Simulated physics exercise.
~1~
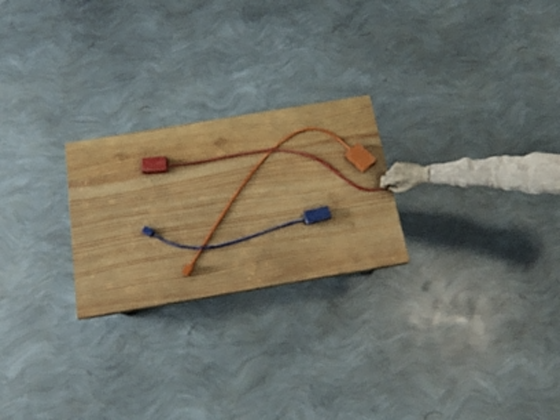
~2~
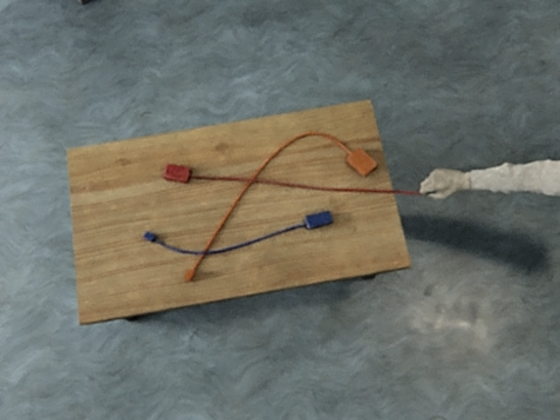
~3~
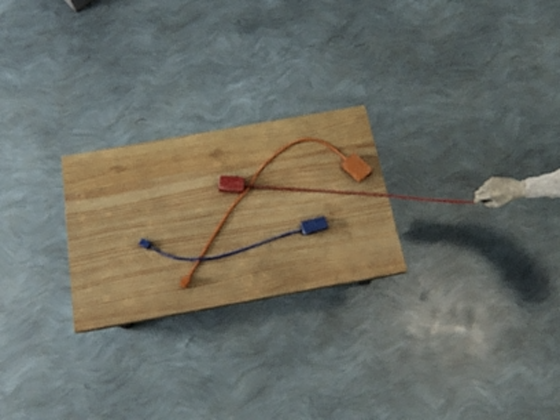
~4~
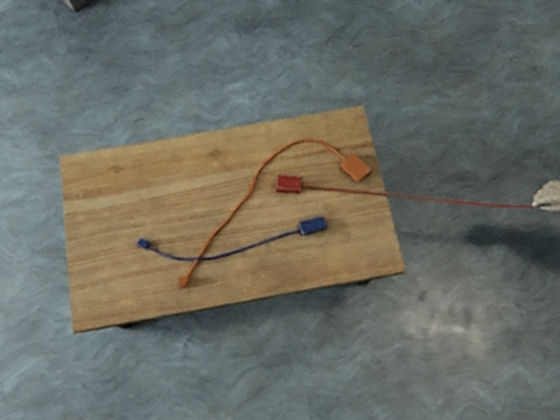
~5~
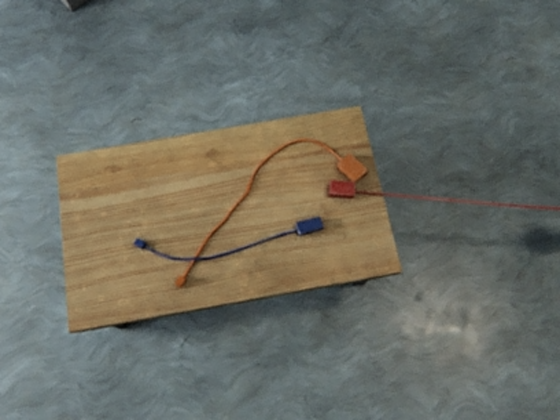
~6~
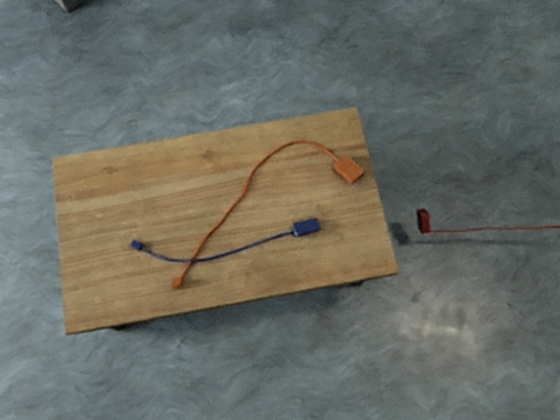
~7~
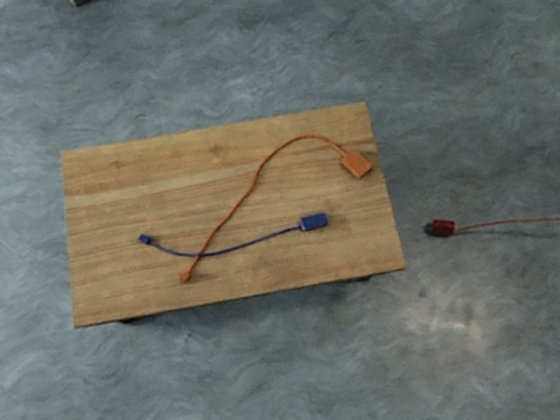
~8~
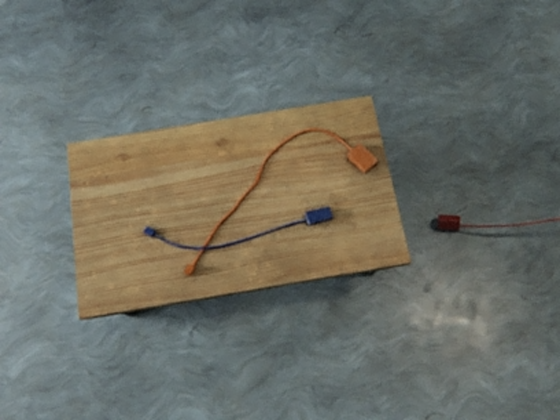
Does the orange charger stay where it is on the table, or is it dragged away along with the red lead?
The orange charger stays in its place near the upper right of the table, hardly stirring as the red lead and its charger are pulled away.
